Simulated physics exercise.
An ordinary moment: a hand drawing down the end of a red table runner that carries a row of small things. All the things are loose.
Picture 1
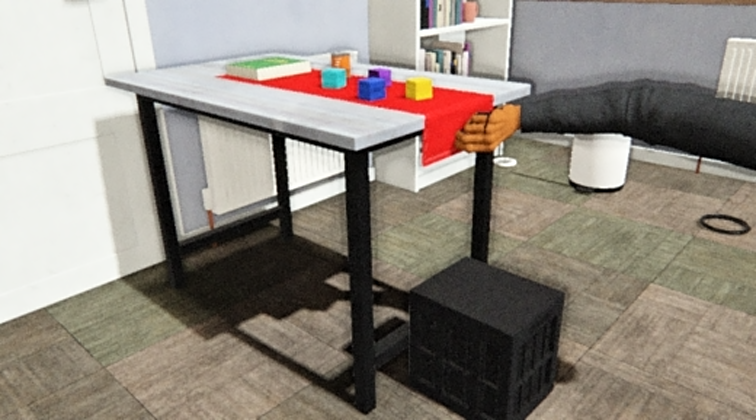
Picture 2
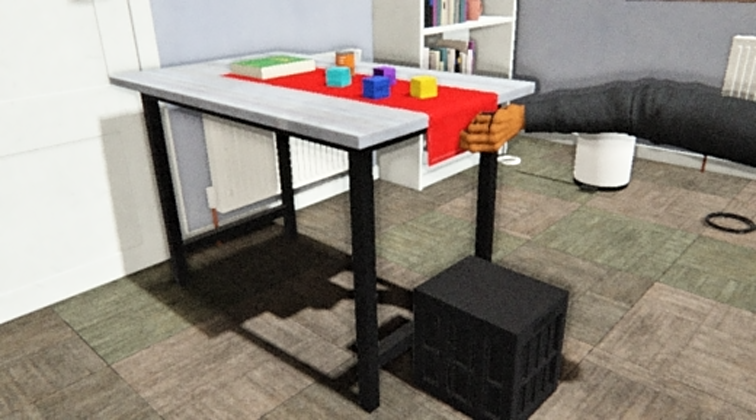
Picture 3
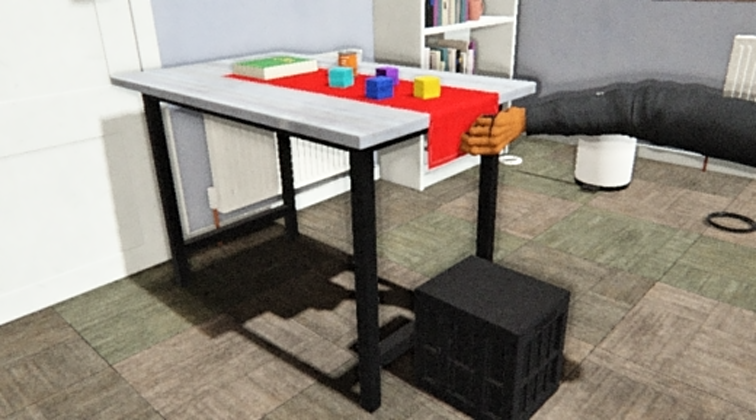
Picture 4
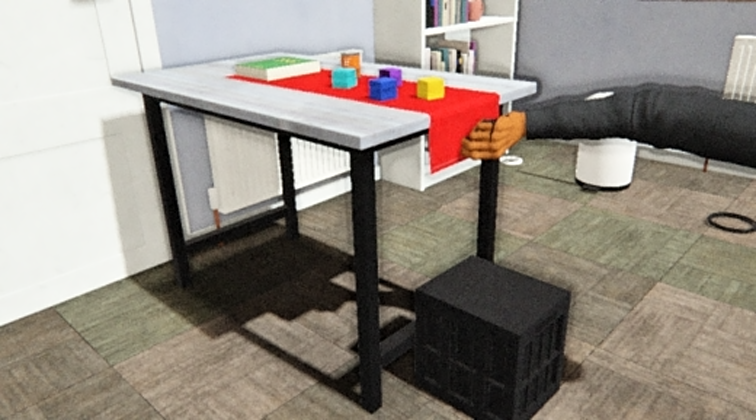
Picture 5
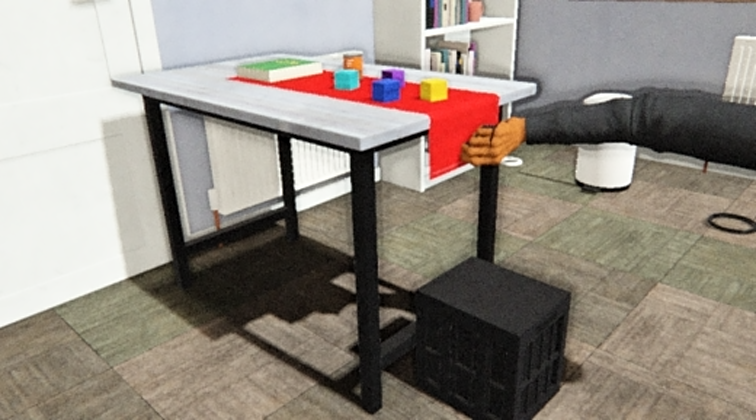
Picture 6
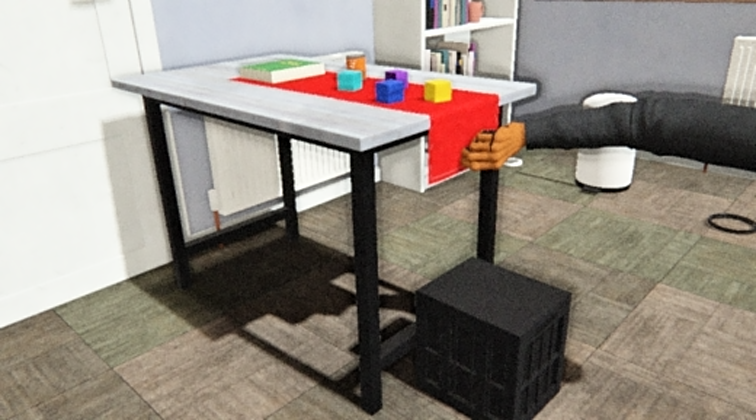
A brown hand on a dark-sleeved arm, reaching in from the right, grips the hanging end of a red runner on a grey-topped table, seen from slightly above in a carpeted room. Yellow, blue, purple and turquoise cubes and an orange can sit along the cloth, a black crate below. The hand draws the cloth slightly down, and the objects creep right together as the view shifts slightly early on.
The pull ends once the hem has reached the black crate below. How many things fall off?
It carries off three.
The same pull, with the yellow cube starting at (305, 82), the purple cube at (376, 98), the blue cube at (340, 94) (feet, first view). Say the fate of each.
The yellow cube keeps its place on top; the purple cube goes over; the blue cube drops off.
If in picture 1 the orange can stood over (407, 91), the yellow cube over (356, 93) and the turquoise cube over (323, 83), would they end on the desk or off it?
The orange can falls, the yellow cube tumbles off, the turquoise cube remains up.
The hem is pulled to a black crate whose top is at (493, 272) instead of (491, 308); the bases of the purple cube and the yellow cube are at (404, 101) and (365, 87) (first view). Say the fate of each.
The purple cube comes down; the yellow cube remains up.
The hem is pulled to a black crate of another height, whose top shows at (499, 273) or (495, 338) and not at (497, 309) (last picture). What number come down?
Then 2 and 4.
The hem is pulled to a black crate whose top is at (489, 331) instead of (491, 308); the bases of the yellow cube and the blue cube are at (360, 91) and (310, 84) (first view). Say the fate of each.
The yellow cube tumbles off, the blue cube does not fall.
A little later, hem near (465, 238); yellow cube and blue cube gone.
Next, hem on the crate; yellow cube, blue cube and purple cube gone.
When it is over, hem on the crate; yellow cube, blue cube and purple cube gone. The answer is three.
